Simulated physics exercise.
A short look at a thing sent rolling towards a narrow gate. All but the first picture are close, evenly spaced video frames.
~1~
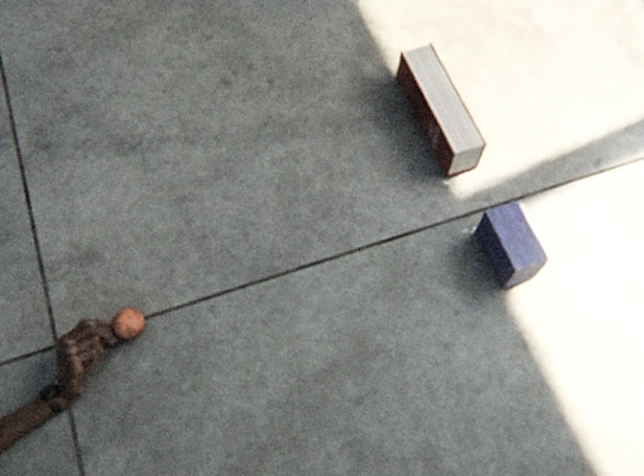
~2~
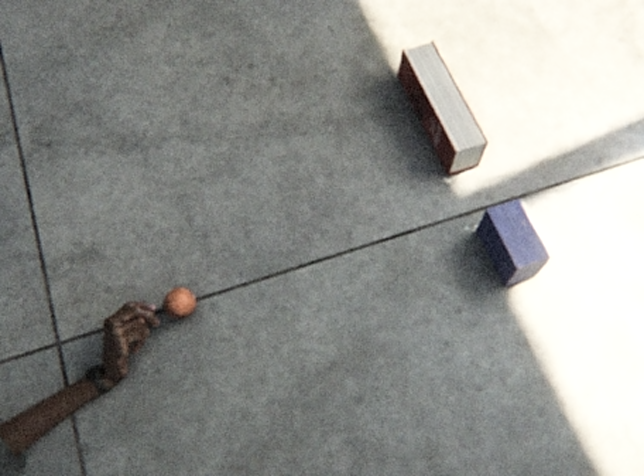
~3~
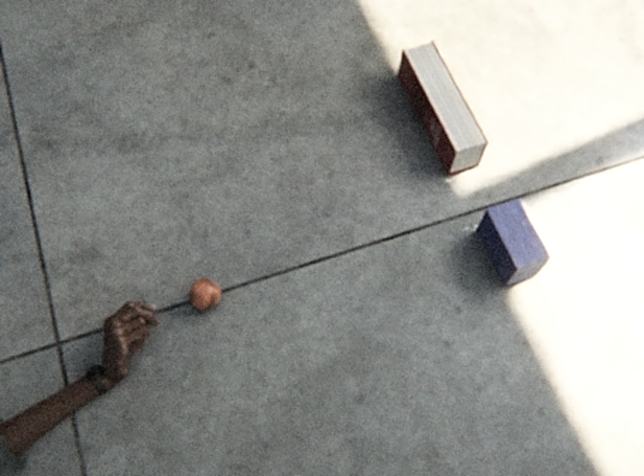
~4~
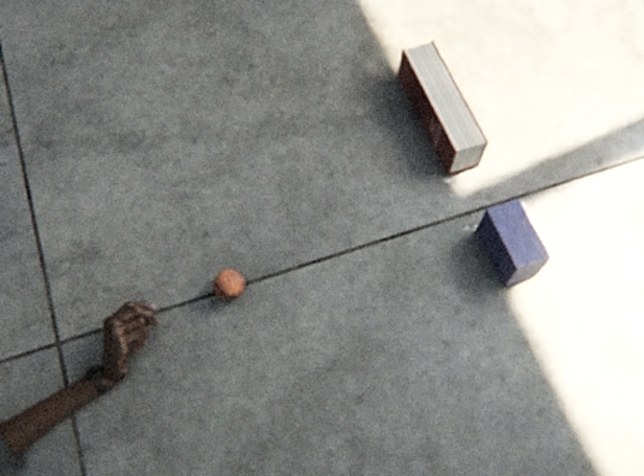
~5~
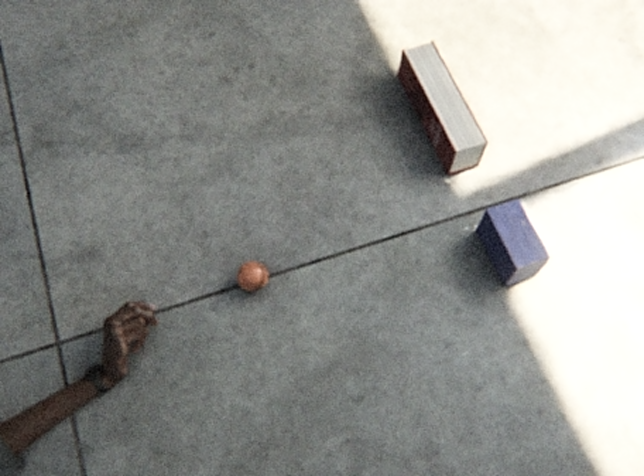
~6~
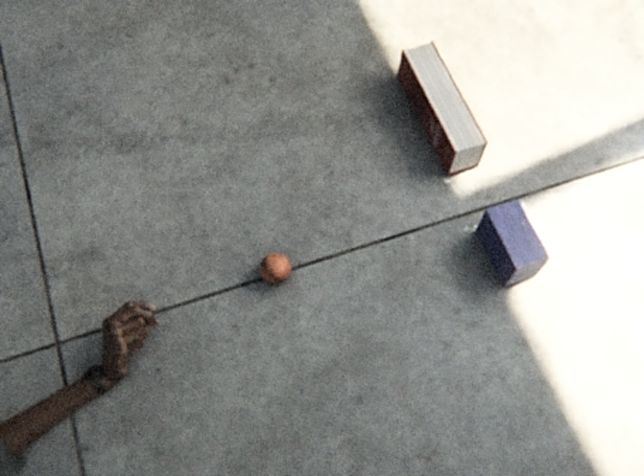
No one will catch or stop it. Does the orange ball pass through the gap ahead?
In the end the orange ball rolls through.
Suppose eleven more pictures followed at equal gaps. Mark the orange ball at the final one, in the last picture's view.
Near (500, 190).
Then, 0.44 s later than the last frame, orange ball heading on near (429, 212).
Then, 0.98 s later than the last frame, orange ball heading on near (586, 154).
When it is over, the orange ball passes through its gap.
